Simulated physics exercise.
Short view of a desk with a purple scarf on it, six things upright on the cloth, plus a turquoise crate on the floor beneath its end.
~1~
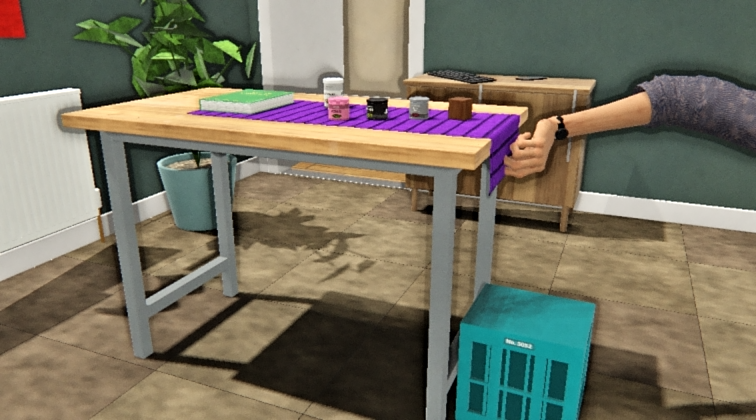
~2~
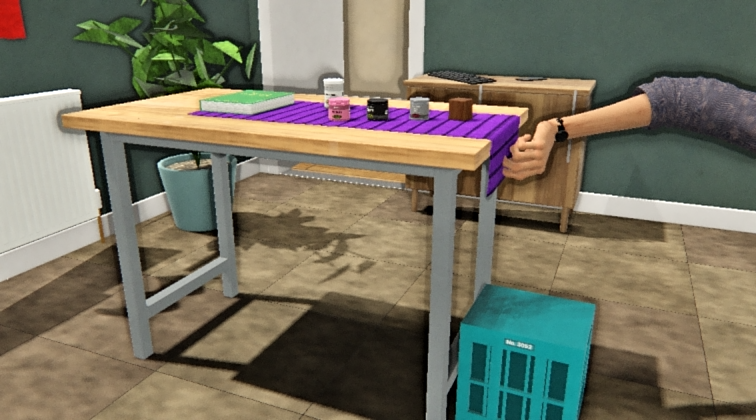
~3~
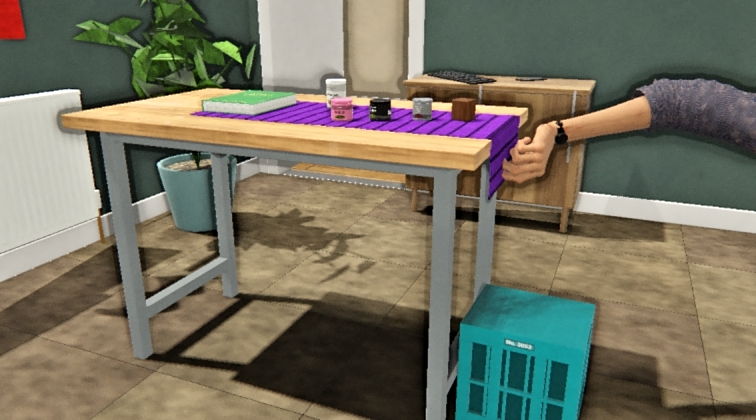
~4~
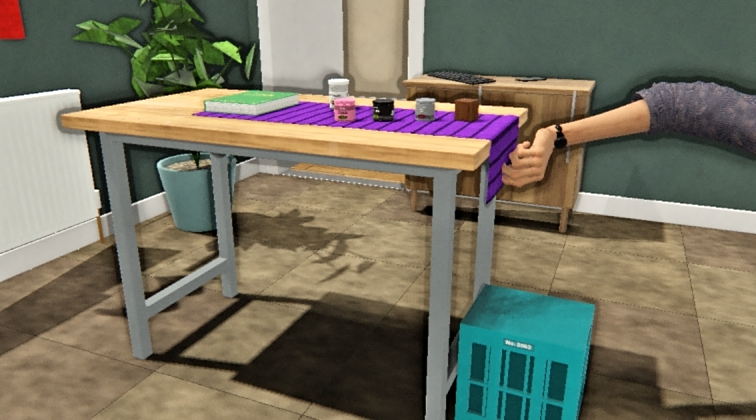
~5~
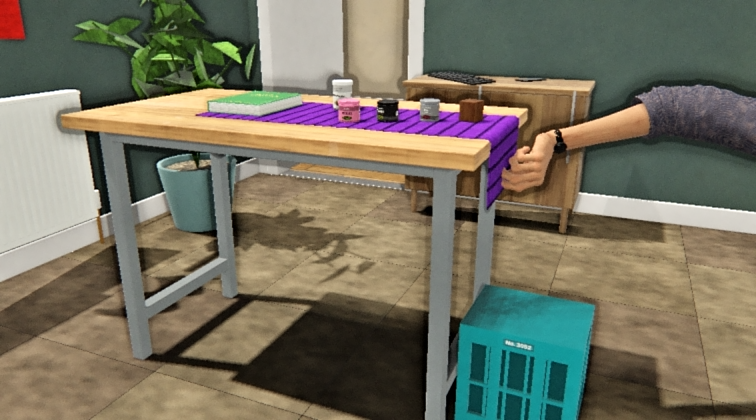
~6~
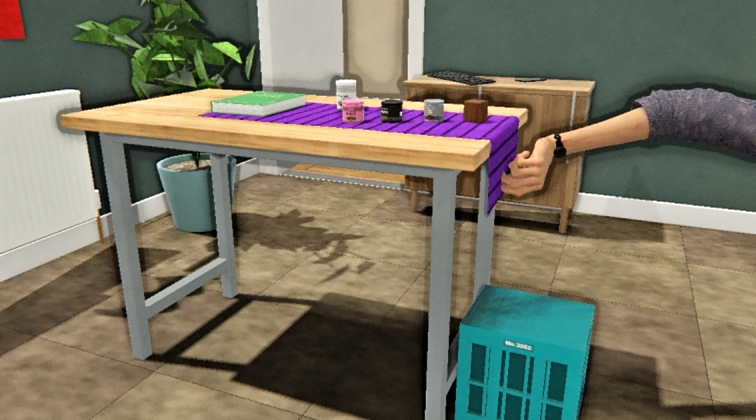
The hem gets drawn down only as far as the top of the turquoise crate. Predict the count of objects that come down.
Count: Three.
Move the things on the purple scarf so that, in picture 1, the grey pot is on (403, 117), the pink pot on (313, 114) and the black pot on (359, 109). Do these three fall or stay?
In the end the grey pot is no longer up there, the pink pot is still up there and the black pot is still up there.
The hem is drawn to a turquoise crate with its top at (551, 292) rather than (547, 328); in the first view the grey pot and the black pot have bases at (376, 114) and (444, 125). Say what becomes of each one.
Final state: The grey pot is still in place, the black pot is no longer up.
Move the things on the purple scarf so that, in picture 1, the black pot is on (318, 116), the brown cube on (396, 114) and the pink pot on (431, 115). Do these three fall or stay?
Outcome: Black pot stays, brown cube falls away, pink pot falls away.
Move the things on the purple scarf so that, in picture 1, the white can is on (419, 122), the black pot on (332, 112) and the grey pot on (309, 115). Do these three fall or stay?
Short version: White can drops, black pot stays, grey pot stays.
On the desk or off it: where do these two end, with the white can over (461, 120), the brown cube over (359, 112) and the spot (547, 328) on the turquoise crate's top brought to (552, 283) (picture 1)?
The white can does not stay aboard, and the brown cube stays aboard.
Early on, hem near (500, 237); brown cube gone.
Midway, hem near (499, 285); brown cube and grey pot gone.
Near the end, hem on the crate; brown cube, grey pot and black pot gone.
Finally, hem on the crate; brown cube, grey pot and black pot gone. Over the edge go three.
